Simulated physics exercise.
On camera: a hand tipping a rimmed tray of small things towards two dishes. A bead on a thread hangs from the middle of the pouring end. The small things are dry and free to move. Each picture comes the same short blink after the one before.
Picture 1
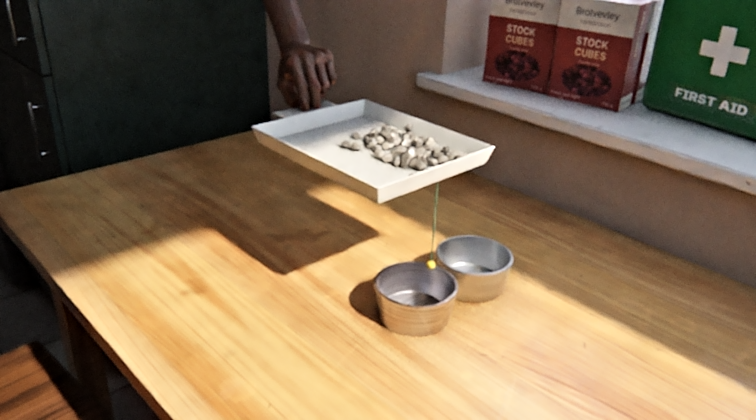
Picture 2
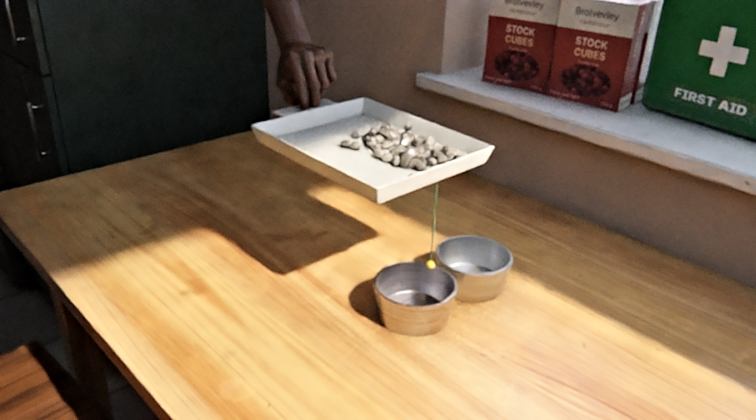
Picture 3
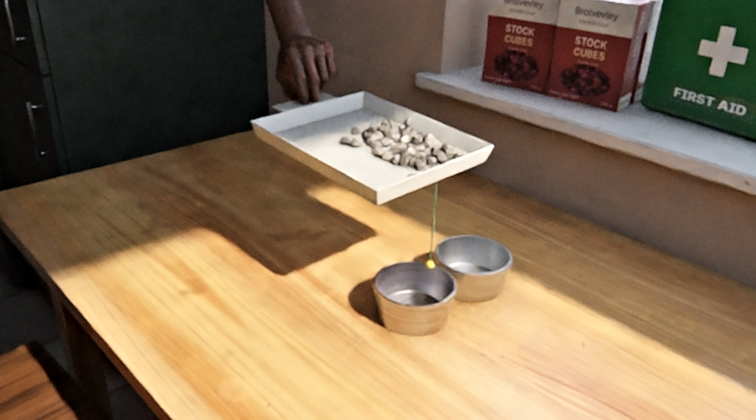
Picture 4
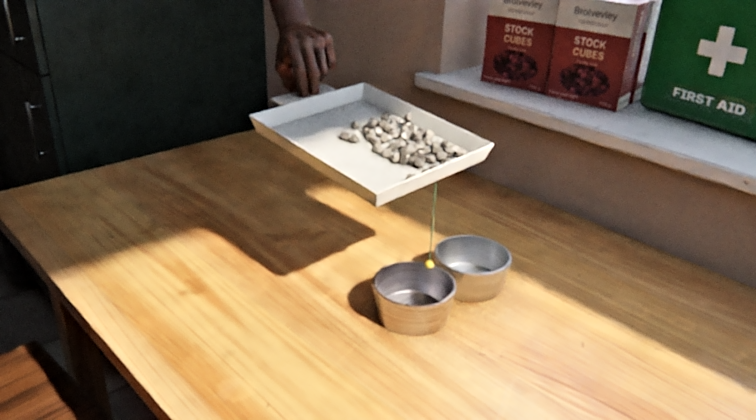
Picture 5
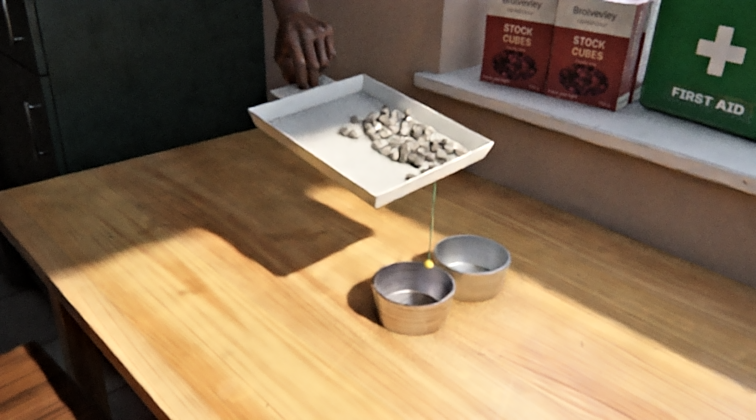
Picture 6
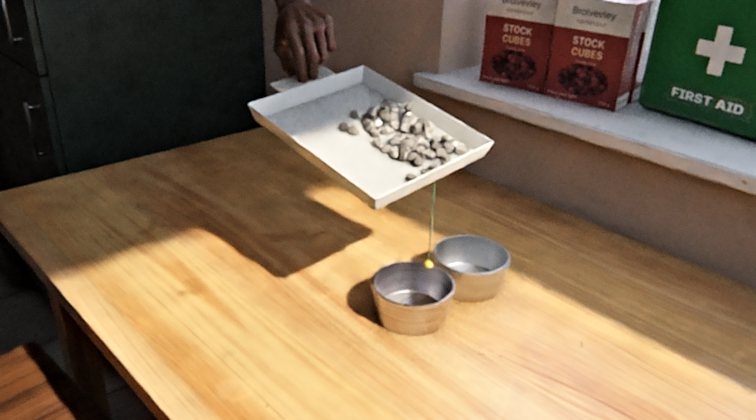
A hand gradually tilts a white tray of gravel towards two metal dishes on a table.
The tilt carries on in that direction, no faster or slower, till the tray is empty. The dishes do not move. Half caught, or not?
Together they catch under half.
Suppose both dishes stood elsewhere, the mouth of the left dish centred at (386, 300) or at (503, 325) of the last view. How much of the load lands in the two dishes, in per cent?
About 80 and 0 per cent.
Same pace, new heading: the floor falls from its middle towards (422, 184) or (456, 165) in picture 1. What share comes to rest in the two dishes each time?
Roughly 10 per cent, and 90 per cent.
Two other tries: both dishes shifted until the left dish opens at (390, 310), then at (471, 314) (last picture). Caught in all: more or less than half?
The first try: Over half. The second: Less than half.
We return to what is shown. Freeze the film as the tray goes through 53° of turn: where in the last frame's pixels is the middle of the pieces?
Near (409, 172).
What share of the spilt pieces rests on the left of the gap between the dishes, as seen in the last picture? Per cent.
It comes to 90 per cent or so.
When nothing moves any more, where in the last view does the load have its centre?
Near (378, 341).
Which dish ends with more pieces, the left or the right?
That is the left-hand dish.
Shortly afterwards, tray tipped steeply; the whole lot on the tray.
Next, tray tipped right over; near two thirds on the tray; a little in the left dish; a little outside both; a little in the air.
Some moments later, tray tipped past a quarter turn; near a quarter in the left dish; the bulk outside both.
In the end, tray tipped past a quarter turn; near a quarter in the left dish; none at all in the right dish; the bulk outside both.
